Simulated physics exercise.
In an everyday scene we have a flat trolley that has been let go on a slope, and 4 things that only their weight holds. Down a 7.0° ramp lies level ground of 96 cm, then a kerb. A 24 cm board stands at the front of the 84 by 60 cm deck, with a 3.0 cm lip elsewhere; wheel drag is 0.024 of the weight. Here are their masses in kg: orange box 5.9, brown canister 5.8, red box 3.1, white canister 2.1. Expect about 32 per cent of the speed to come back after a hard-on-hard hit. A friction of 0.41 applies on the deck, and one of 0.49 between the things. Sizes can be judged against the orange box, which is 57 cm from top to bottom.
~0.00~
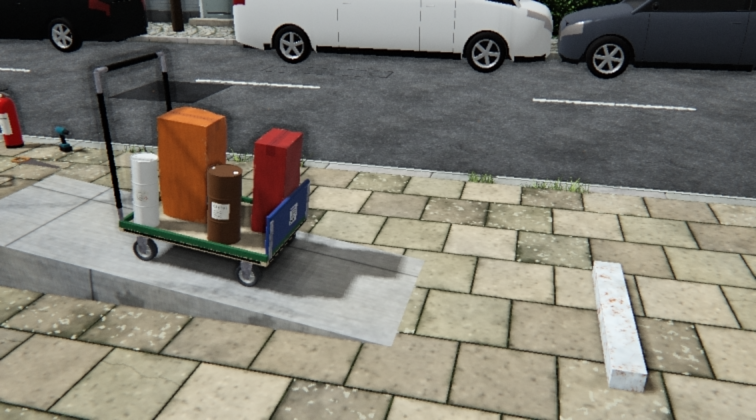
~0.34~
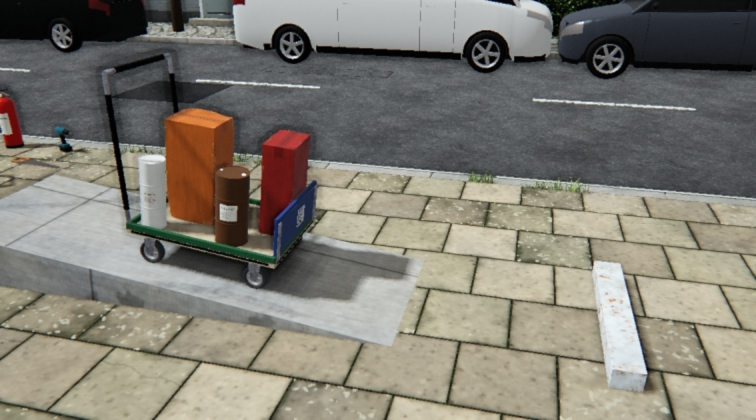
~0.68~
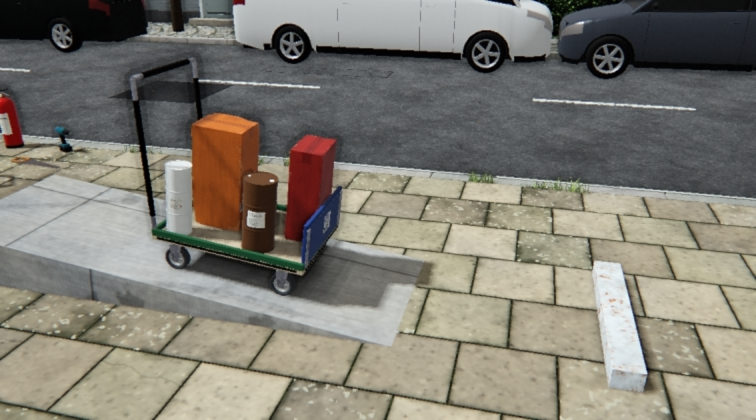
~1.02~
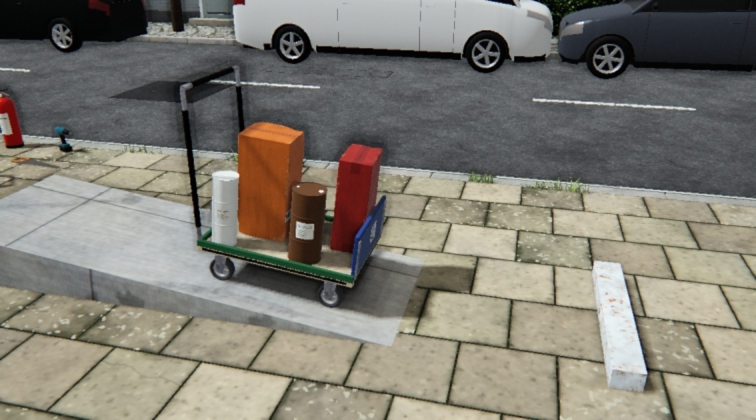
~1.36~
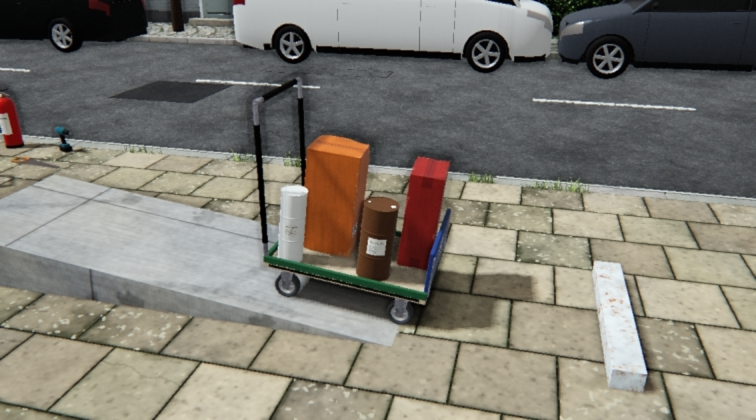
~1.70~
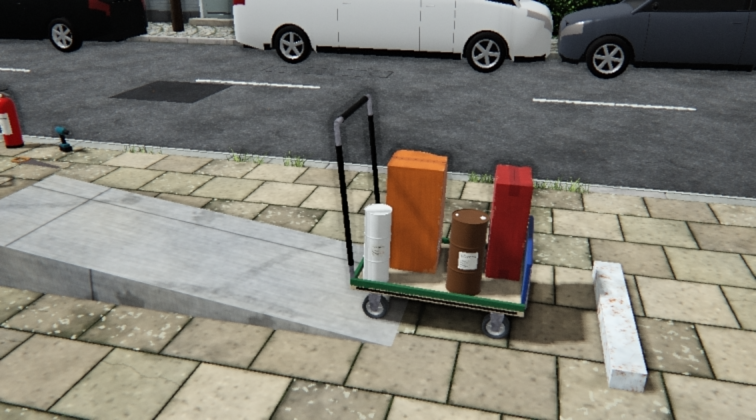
At first, a flat trolley carrying an orange box, a red box, a white canister and a brown canister sits on a grey ramp beside a street. It rolls down the ramp to the right, gathering speed, then moves onto the paving close to a pale kerb, its load still upright.
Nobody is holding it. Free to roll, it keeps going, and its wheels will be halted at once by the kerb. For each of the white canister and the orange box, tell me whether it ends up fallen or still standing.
White canister: Fallen; orange box: Still standing.
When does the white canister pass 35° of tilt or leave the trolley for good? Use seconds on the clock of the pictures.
Answer: Near 2.3 s.
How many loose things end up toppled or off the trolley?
That makes 1.
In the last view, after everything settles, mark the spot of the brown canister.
In the last picture it sits around (605, 270).
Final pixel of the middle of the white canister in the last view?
It comes to rest near (533, 290).
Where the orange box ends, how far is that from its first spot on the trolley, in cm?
I'd say about 20 cm between start and finish.
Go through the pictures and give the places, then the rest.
The first picture shows kerb 169 cm ahead; white canister (145, 191); orange box (193, 165).
The second picture shows kerb 165 cm ahead; brown canister (232, 207); red box (285, 184).
The third picture shows kerb 150 cm ahead; brown canister (259, 213); red box (311, 189).
The fourth picture shows kerb 124 cm ahead; brown canister (307, 224); red box (356, 199).
The fifth picture shows kerb 88 cm ahead; brown canister (377, 239); red box (423, 213).
The sixth picture shows kerb 42 cm ahead; white canister (377, 245); orange box (416, 212).
By 2.10 s, trolley at the kerb; white canister 8 cm from its spot near (485, 260); orange box 8 cm from its spot near (519, 225); brown canister 8 cm from its spot.
By 2.30 s, trolley at the kerb; white canister rocked 34° off its seat near (515, 263); orange box 20 cm from its spot near (543, 227); brown canister 19 cm from its spot.
By 2.50 s, trolley at the kerb; white canister on its side near (537, 287); orange box 20 cm from its spot near (543, 227); brown canister 19 cm from its spot.
When it is over (3.4 s), lying over on the trolley, white canister; not toppled but over 10 cm from the start, orange box and brown canister; red box within 10 cm of the start. End places, in pixels of the last picture, white canister near (533, 290), orange box near (543, 227).
